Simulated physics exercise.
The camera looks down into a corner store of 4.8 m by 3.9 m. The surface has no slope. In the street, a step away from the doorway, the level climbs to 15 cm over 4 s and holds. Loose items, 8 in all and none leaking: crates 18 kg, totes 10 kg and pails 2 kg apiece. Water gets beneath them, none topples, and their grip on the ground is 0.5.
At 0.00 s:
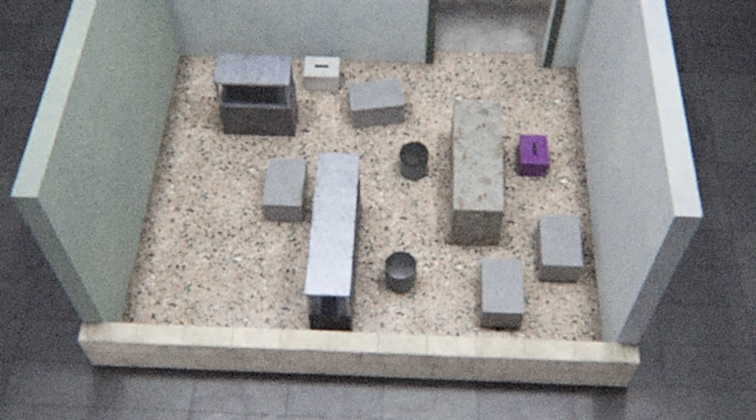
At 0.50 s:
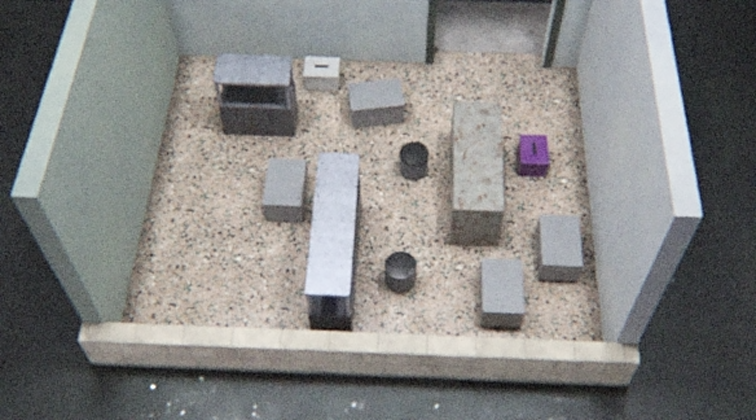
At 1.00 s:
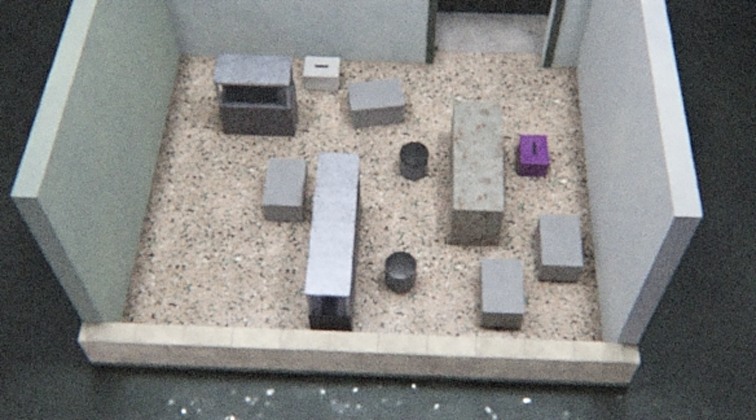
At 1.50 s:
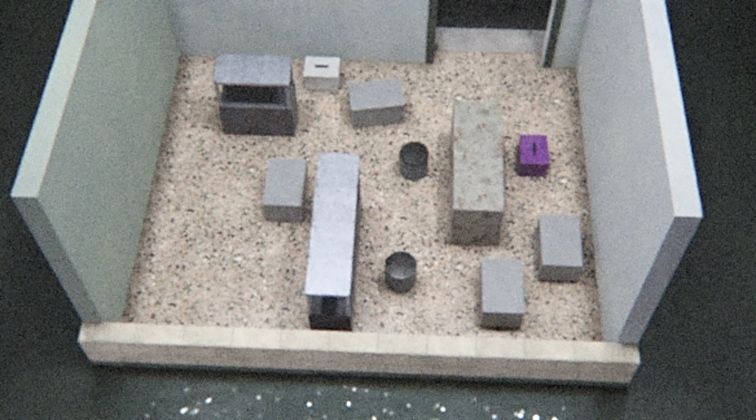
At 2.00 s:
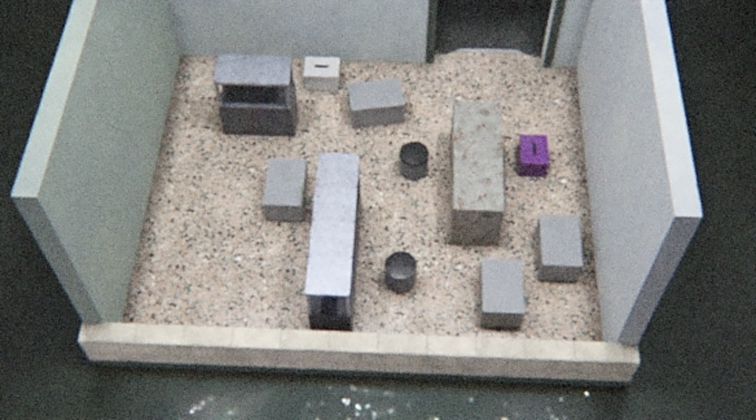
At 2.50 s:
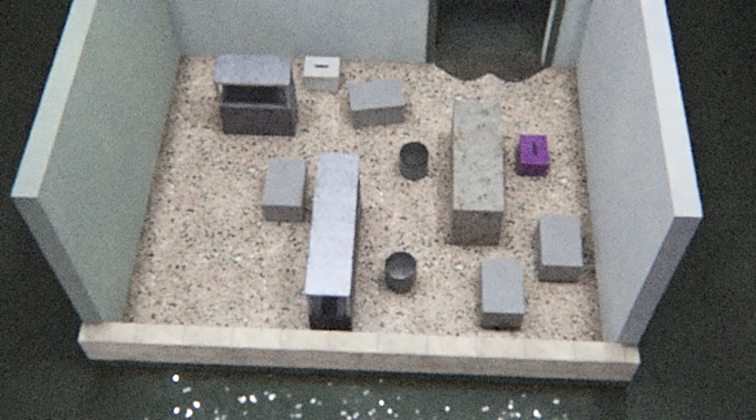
Dark water spreading over the street outside a corner store, then edging in through the doorway while totes and pails stay still.
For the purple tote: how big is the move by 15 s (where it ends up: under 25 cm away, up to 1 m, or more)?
The purple tote ends far away.
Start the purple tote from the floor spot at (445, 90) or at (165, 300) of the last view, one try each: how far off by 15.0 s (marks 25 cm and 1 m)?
In turn: It travels far; it stays put.
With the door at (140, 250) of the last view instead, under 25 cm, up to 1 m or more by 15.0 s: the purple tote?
Then the purple tote holds its place.
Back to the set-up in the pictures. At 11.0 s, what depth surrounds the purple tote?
Roughly 11 cm.
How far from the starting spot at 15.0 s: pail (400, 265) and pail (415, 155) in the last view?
In turn: 60 cm, 100 cm.
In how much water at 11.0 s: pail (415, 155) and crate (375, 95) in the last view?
Roughly 8 and 4 cm.
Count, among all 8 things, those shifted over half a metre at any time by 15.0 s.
That makes 5.
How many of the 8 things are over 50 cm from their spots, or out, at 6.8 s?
I count 1.
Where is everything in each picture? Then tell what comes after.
The first picture shows the purple tote at (534, 149), on the bottom; water covers 0.0 m2; 0 of 8 have shifted.
The second picture shows the purple tote at (534, 149) rests on the ground; water covers 0.0 m2; 0 of 8 have shifted.
The third picture shows the purple tote at (534, 149), on the bottom; 0.0 m2 under water; 0 of 8 have shifted.
The fourth picture shows the purple tote at (534, 149) rests on the ground; 0.0 m2 under water; 0 of 8 have shifted.
The fifth picture shows the purple tote at (534, 149), on the bottom; 0.0 m2 under water; 0 of 8 have shifted.
The sixth picture shows the purple tote at (534, 149) rests on the ground; 0.2 m2 under water; 0 of 8 have shifted.
After 3.5 s the purple tote is near (534, 149), 0.0 m from its start, aground; 0 afloat.
After 6.8 s the purple tote is near (549, 179), 0.4 m from its start, aground; 0 afloat.
After 11.0 s the purple tote is near (583, 276), 1.6 m from its start, afloat; 5 afloat.
After 15.0 s the purple tote is near (492, 268), 1.6 m from its start, afloat; 6 afloat.
